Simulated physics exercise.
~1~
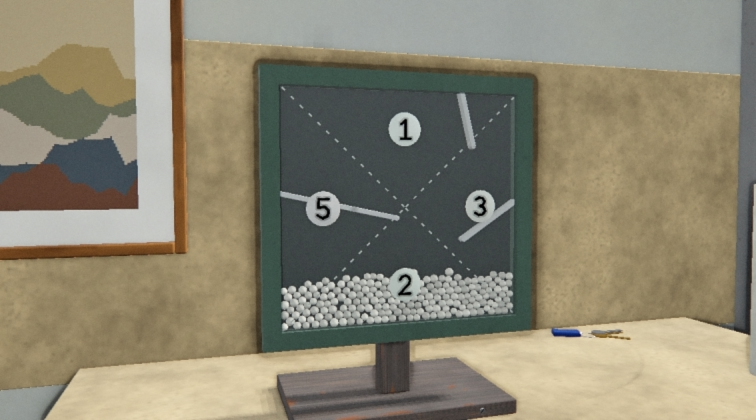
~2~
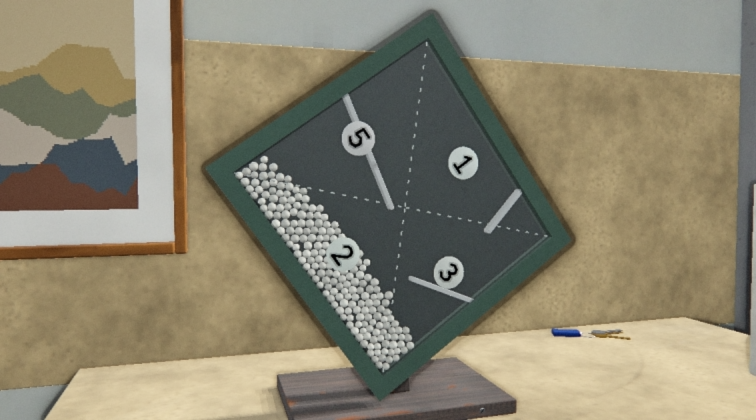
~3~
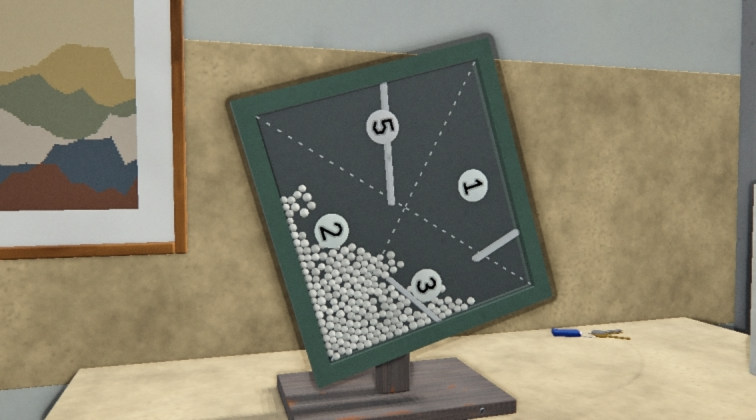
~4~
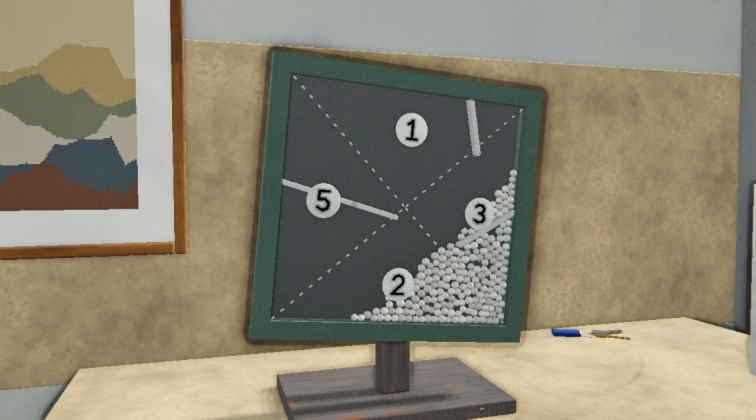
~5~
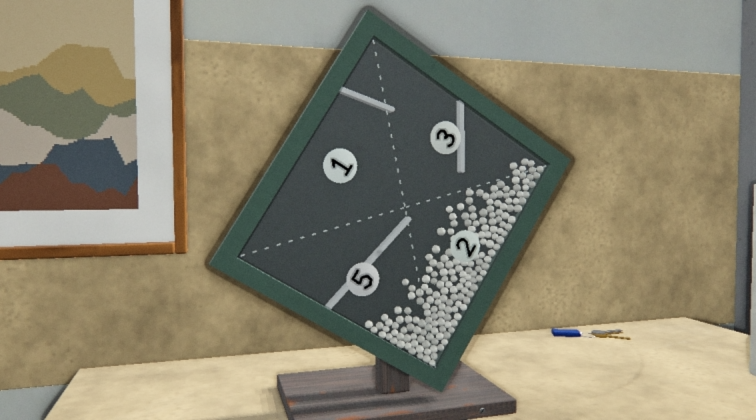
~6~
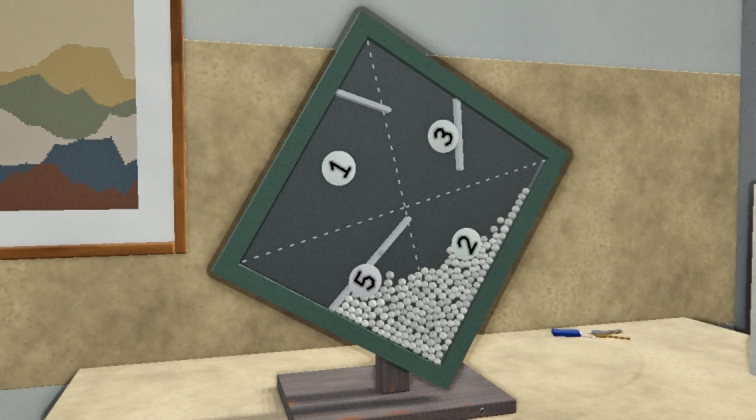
A green-framed square box of small white beads turned clockwise on its stand, spilling them toward the lower left, then swung back past level the other way, and the beads slid right and settled in a sloping heap in the bottom corner.
